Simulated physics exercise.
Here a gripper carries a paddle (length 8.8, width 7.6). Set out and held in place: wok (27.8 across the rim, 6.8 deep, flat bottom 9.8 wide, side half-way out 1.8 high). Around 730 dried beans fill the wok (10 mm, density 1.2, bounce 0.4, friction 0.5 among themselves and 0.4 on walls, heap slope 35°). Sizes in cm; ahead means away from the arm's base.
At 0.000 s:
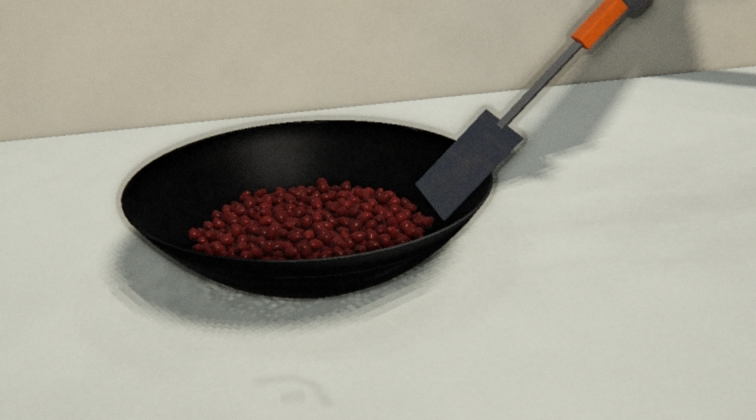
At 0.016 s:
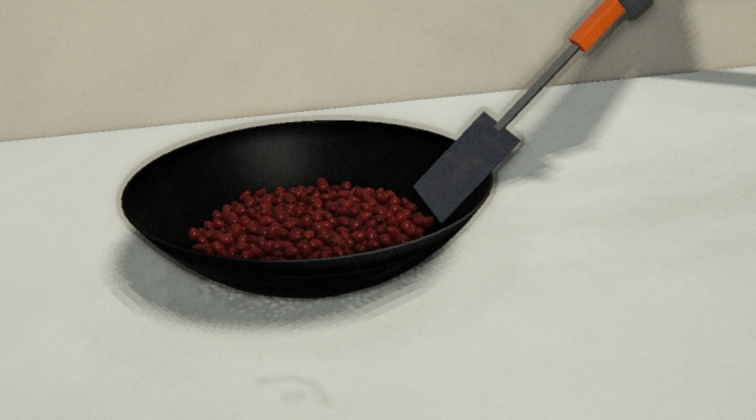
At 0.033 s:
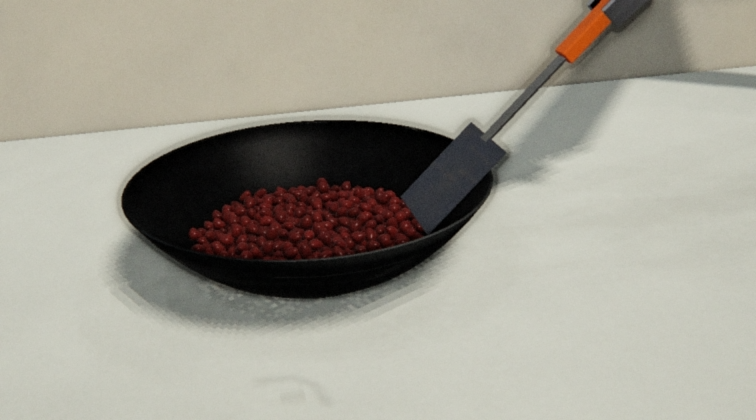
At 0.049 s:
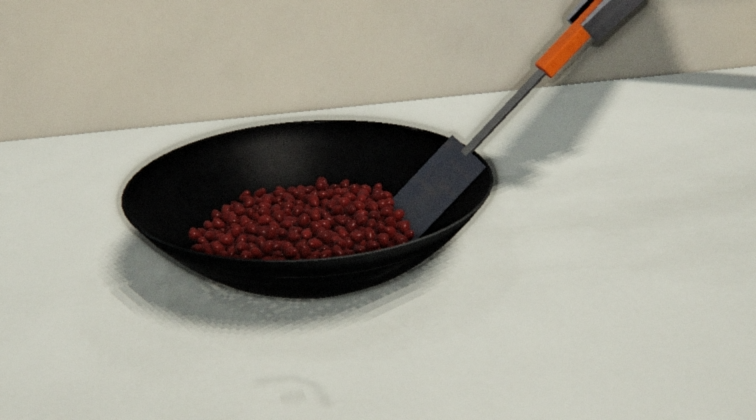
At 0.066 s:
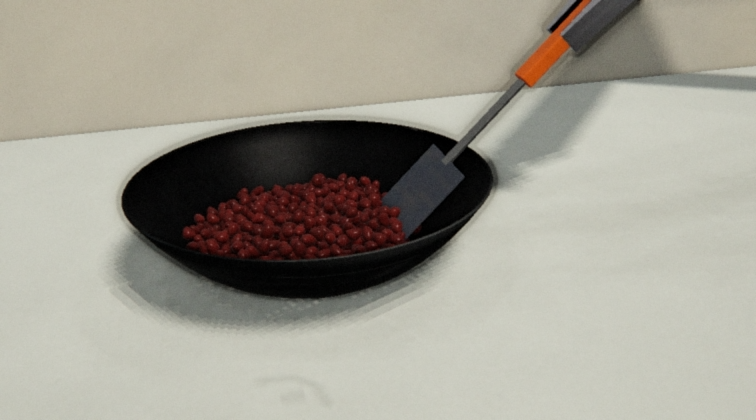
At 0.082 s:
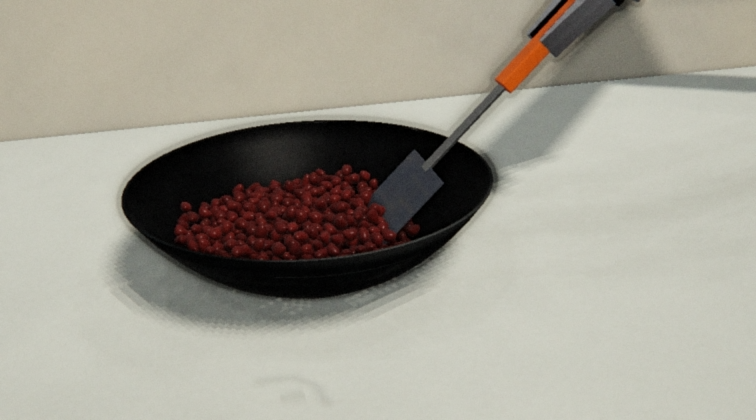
A paddle with an orange handle slides down into a black wok, pushing red beans left.
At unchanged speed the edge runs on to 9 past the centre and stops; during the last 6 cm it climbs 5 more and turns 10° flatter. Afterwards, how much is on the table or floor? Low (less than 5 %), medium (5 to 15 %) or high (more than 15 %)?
On the table or floor the share is high, more than 15 %.
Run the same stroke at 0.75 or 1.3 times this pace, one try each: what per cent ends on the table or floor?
About 20 and 30 per cent.
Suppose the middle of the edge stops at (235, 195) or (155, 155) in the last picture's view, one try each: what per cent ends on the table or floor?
Some 10 and 35 per cent.
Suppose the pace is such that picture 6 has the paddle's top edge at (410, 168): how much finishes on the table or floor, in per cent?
About 30 per cent.
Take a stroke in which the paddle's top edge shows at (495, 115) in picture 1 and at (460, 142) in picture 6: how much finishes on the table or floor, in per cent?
About 10 per cent.
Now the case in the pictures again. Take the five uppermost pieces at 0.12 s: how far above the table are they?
About 6 cm.
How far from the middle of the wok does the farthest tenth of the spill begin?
Roughly 55 cm.
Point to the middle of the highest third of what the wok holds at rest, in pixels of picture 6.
Around (207, 232).
By 0.12 s, sloping 44°, highest piece 6 above the table; 733 in the wok.
By 0.16 s, sloping 41°, highest piece 7 above the table; 733 in the wok.
By 0.38 s, sloping 34°, highest piece 17 above the table; 536 in the wok, 59 on the table or floor, 138 on the blade or in flight.
By 1.43 s, sloping 34°, highest piece 6 above the table; 536 in the wok, 197 on the table or floor.
Final count, 536 in the wok, 197 on the table or floor. That is 27 % on the table or floor.
